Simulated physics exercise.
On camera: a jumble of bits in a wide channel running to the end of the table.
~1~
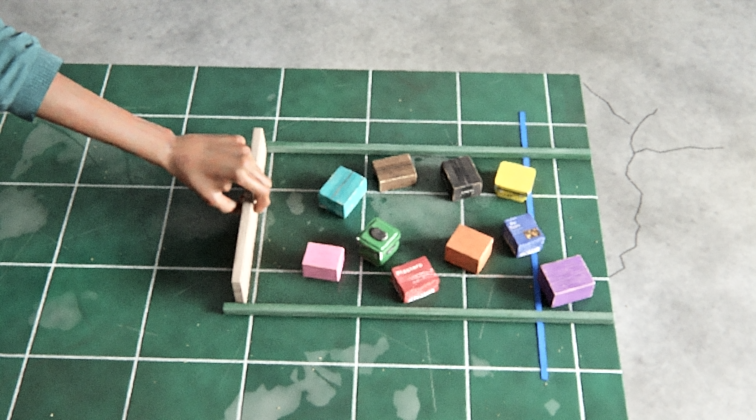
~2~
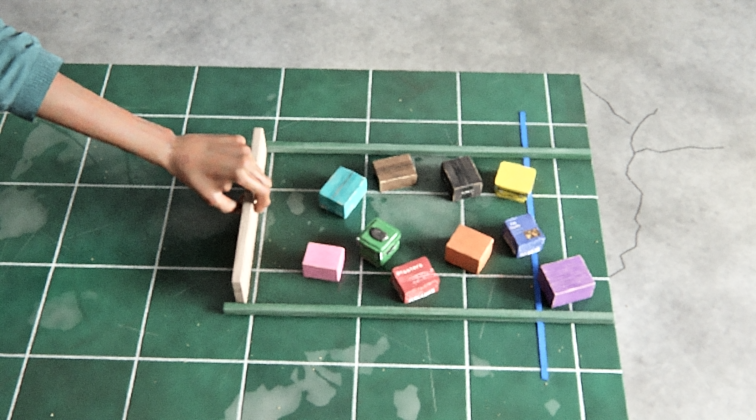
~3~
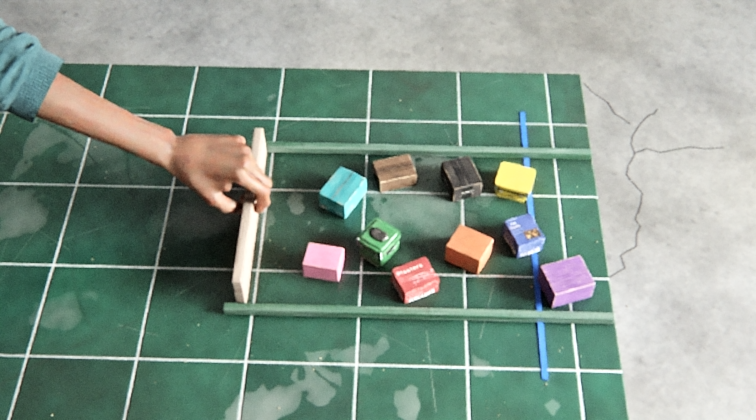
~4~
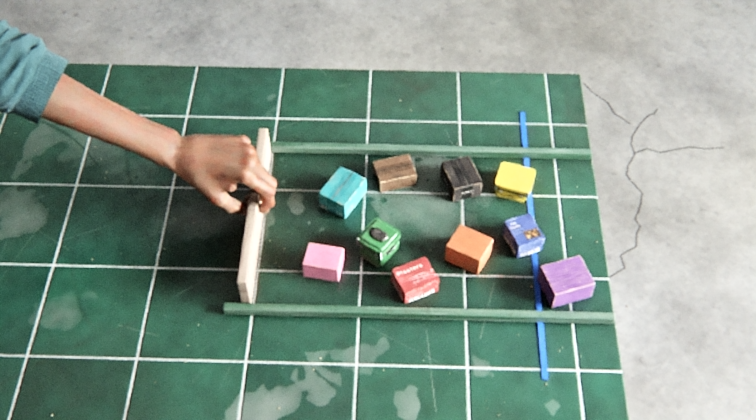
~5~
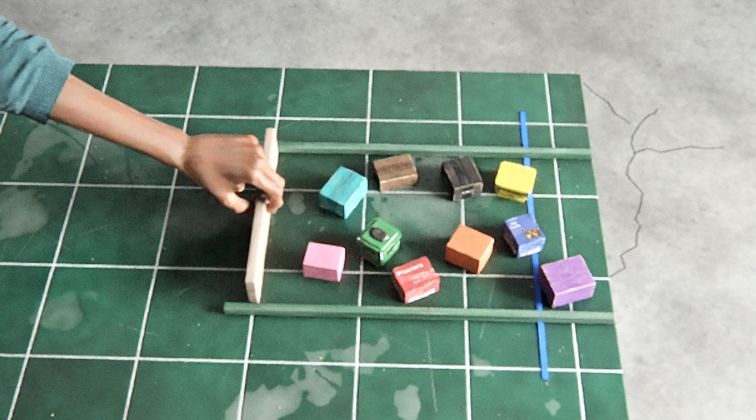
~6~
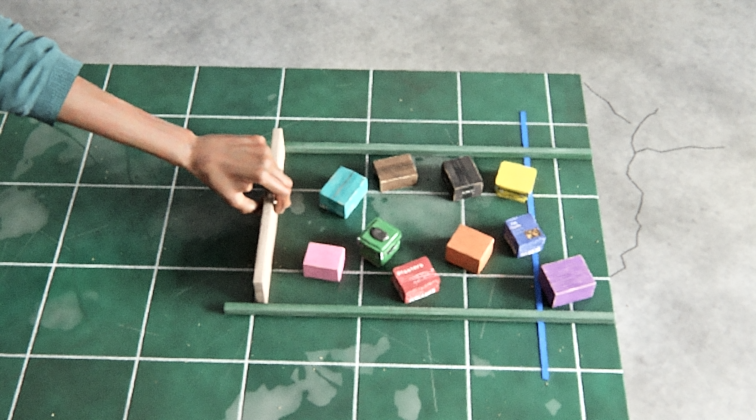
A hand gripping an upright wooden board stayed nearly still at first, then slid it a little to the right between two green rails, while the scattered colourful blocks ahead of it stayed put.
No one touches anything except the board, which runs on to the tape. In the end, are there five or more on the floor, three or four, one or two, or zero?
There are one or two on the floor.
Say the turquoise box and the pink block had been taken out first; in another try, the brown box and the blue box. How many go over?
In the first try 1, in the other 1.
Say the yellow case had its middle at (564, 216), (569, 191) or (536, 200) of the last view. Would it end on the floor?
Spot by spot, it drops away, then drops away, then drops away.
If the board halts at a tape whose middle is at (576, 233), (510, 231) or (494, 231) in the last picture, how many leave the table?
Going through each try, you'd get 5, 0 and 0.
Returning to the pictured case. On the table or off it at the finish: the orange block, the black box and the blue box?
Outcome - orange block safe, black box safe, blue box safe.
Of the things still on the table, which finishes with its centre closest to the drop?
The purple block finishes nearest.
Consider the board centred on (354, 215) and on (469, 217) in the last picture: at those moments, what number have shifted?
At first I count 4, and then 9.
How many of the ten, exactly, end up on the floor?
Result: A total of 1.
A little later, none off yet; purple block at rest near (566, 281); blue box at rest near (524, 235); yellow case at rest near (515, 182).
Next, none off yet; purple block at rest near (566, 281); blue box at rest near (524, 235); yellow case at rest near (519, 183).
Later still, none off yet; purple block at rest near (566, 281); blue box shifted about its own width near (572, 220); yellow case shifted well along near (571, 182).
When it is over, the number that fall off is one or two; down, yellow case.
